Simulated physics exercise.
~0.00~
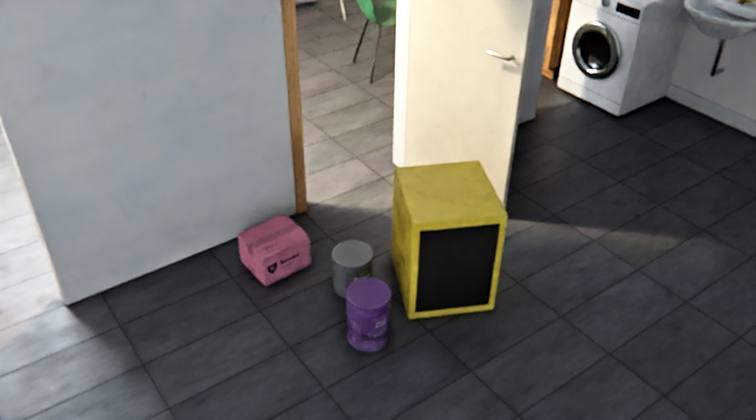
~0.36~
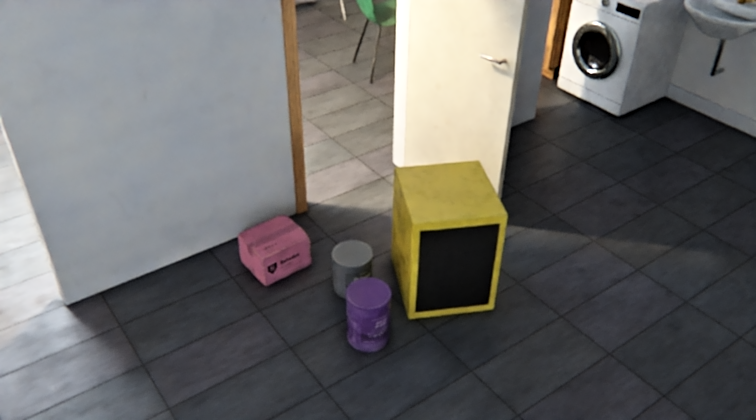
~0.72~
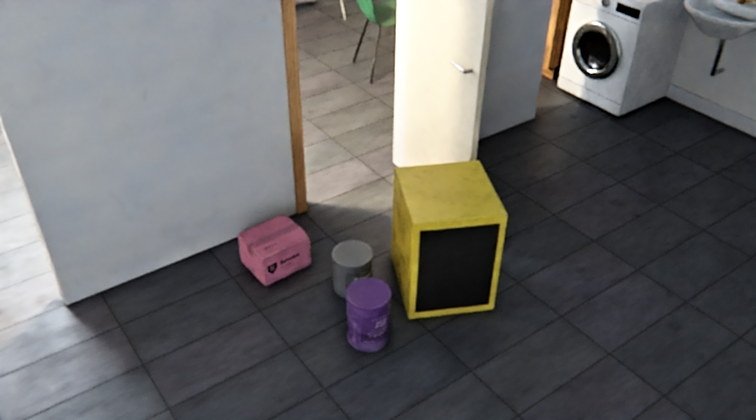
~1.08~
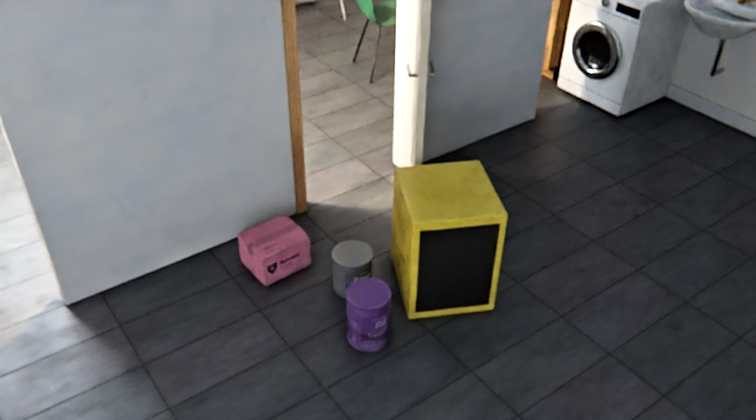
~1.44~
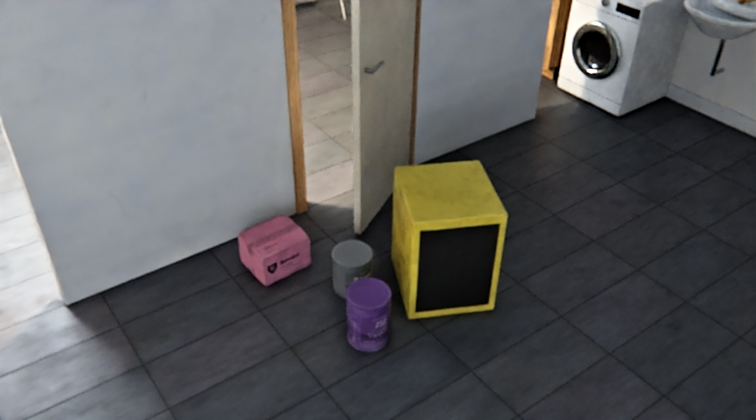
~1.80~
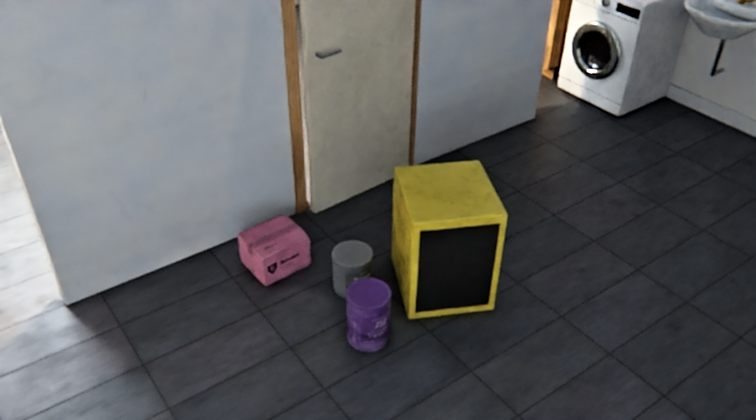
The open door swings fully shut behind the yellow appliance, pails and parcel, which stay still.
